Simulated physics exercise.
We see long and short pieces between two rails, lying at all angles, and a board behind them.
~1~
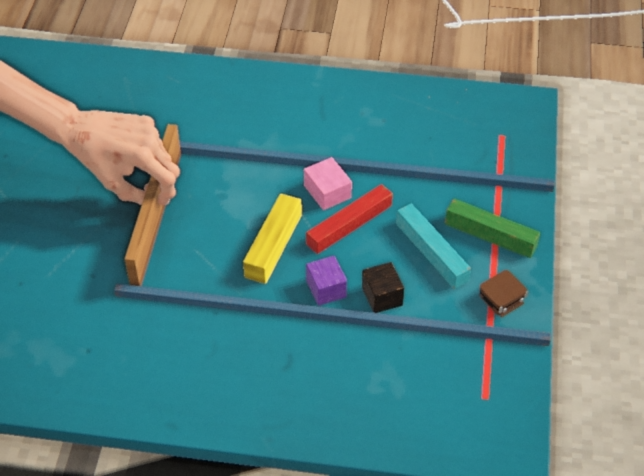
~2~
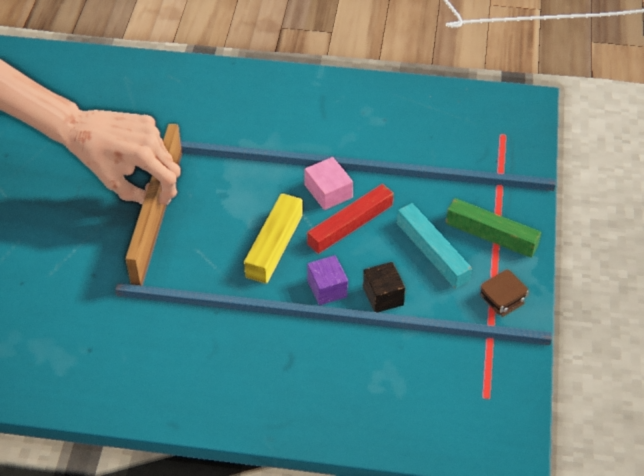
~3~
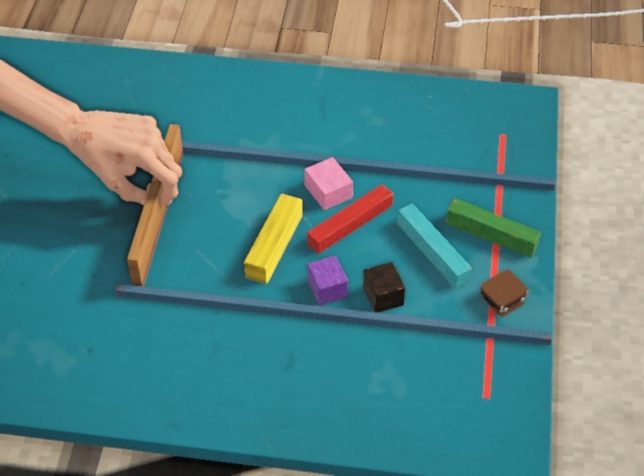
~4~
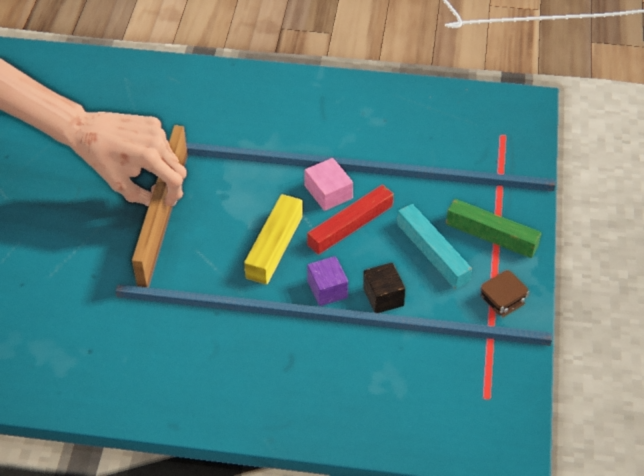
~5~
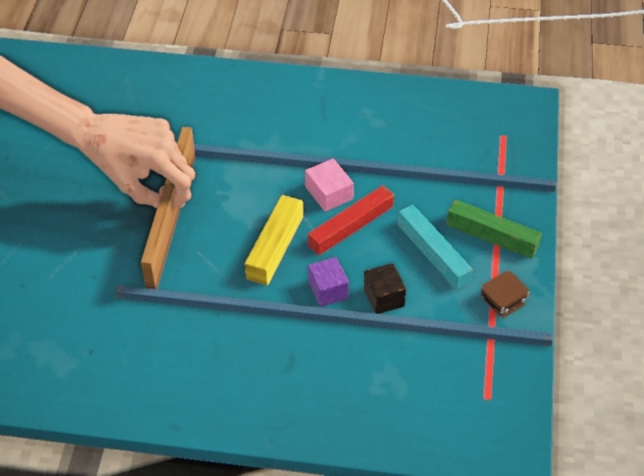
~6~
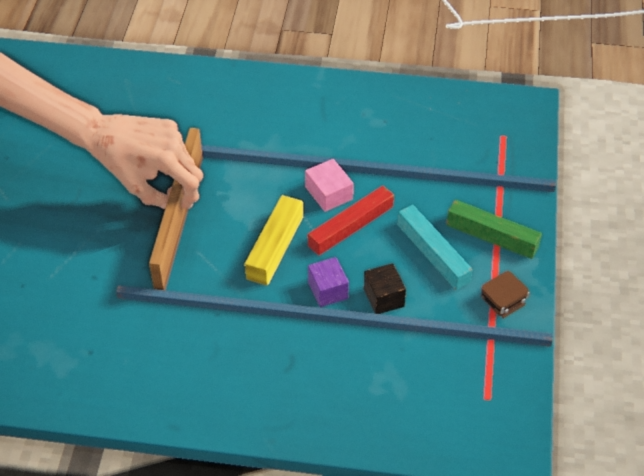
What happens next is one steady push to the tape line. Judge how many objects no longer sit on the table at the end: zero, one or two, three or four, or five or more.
The push clears three or four off the end, I'd bet.
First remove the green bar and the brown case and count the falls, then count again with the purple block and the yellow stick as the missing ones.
Fallen: 2, and 2 in the other try.
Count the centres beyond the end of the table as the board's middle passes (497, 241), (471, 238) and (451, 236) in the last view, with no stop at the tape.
In that order 4, 1 and 1.
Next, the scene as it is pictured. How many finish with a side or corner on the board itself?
That comes to 2.
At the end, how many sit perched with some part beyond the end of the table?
Count of overhanging things: 0.
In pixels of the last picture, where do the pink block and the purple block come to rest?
Final positions - pink block around (516, 210), purple block around (533, 309).
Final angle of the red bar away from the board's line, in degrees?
Angle: Around 10°.
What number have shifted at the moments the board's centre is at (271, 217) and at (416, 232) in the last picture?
That gives 1 for the first and 8 for the second.
Early on, none off yet; brown case at rest near (504, 295); green bar at rest near (493, 229); turquoise bar at rest near (434, 247).
A while later, none off yet; brown case moving near (512, 301); green bar at rest near (500, 227); turquoise bar travelled a little near (471, 256).
Finally, the number that fall off is three or four; lost, black block, turquoise bar, green bar and brown case.
